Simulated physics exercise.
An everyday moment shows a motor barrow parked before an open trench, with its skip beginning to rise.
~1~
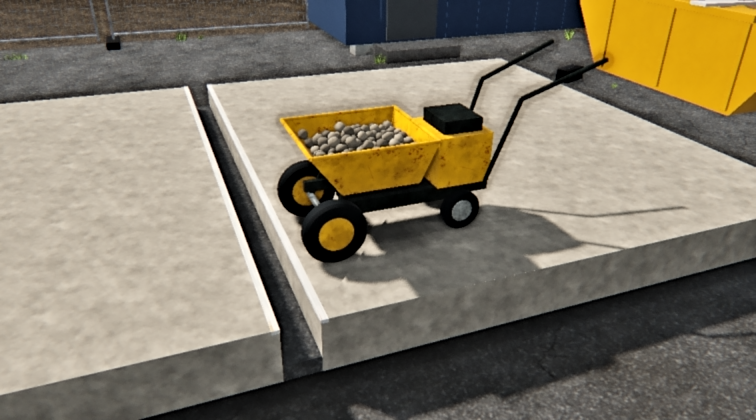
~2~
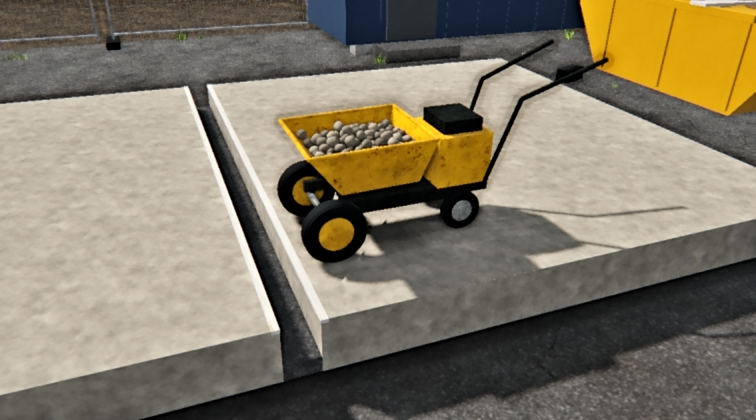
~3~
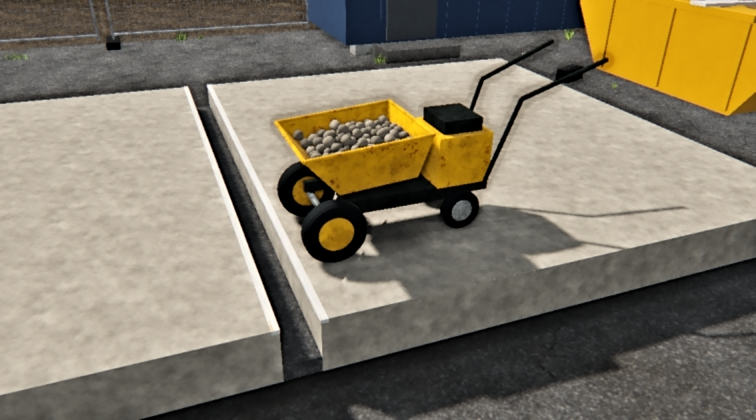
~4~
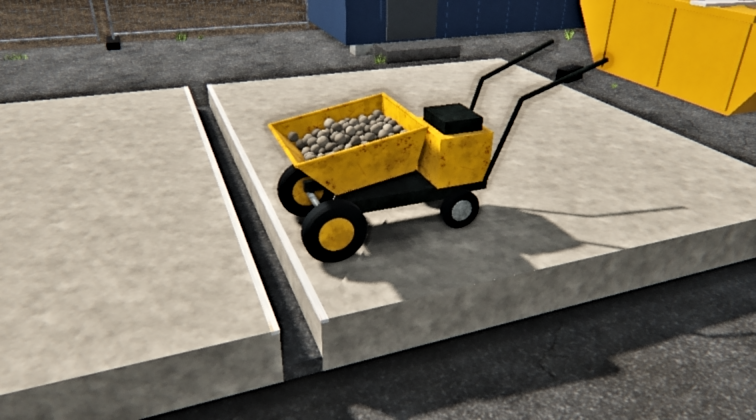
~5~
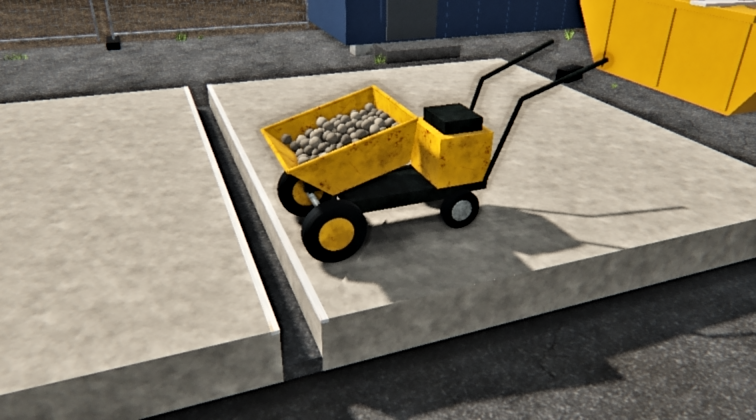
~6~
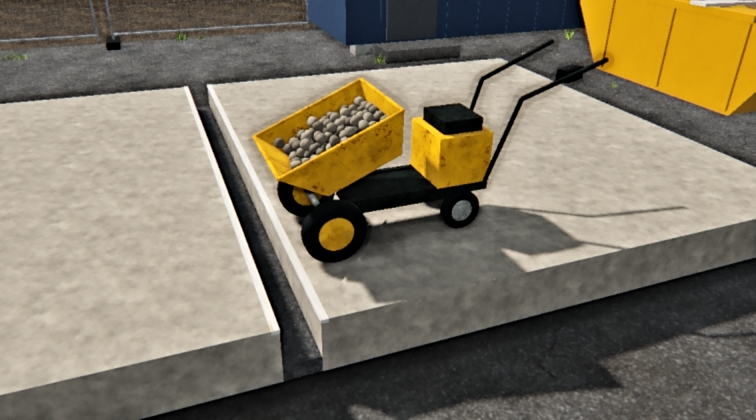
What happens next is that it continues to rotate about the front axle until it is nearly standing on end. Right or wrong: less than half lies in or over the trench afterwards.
Right.
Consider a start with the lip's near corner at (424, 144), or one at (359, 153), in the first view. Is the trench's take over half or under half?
For the first case I'd say a smaller fraction, and for the second case upwards of half.
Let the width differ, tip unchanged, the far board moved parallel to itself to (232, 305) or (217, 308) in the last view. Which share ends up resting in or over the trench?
40 % then 70 %, roughly.
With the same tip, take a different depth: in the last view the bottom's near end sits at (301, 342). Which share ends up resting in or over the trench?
I'd say roughly 0 in a hundred.
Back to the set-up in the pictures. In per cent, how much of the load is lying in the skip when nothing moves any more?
15 in a hundred, roughly.
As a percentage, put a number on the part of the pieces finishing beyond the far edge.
Estimate: Some 85 percent.
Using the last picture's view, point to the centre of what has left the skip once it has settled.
Last view, centre at rest - approx. (197, 254).
Just after the last frame, skip tipped steeply; every one in the skip.
A moment on, skip tipped right over; the larger part in the skip; roughly a quarter beyond it; just a few falling.
Further on, skip tipped right over; roughly a quarter in the skip; the larger part beyond it.
When it is over, skip tipped right over; about a tenth in the skip; not one in or heaped over the trench; the larger part beyond it.
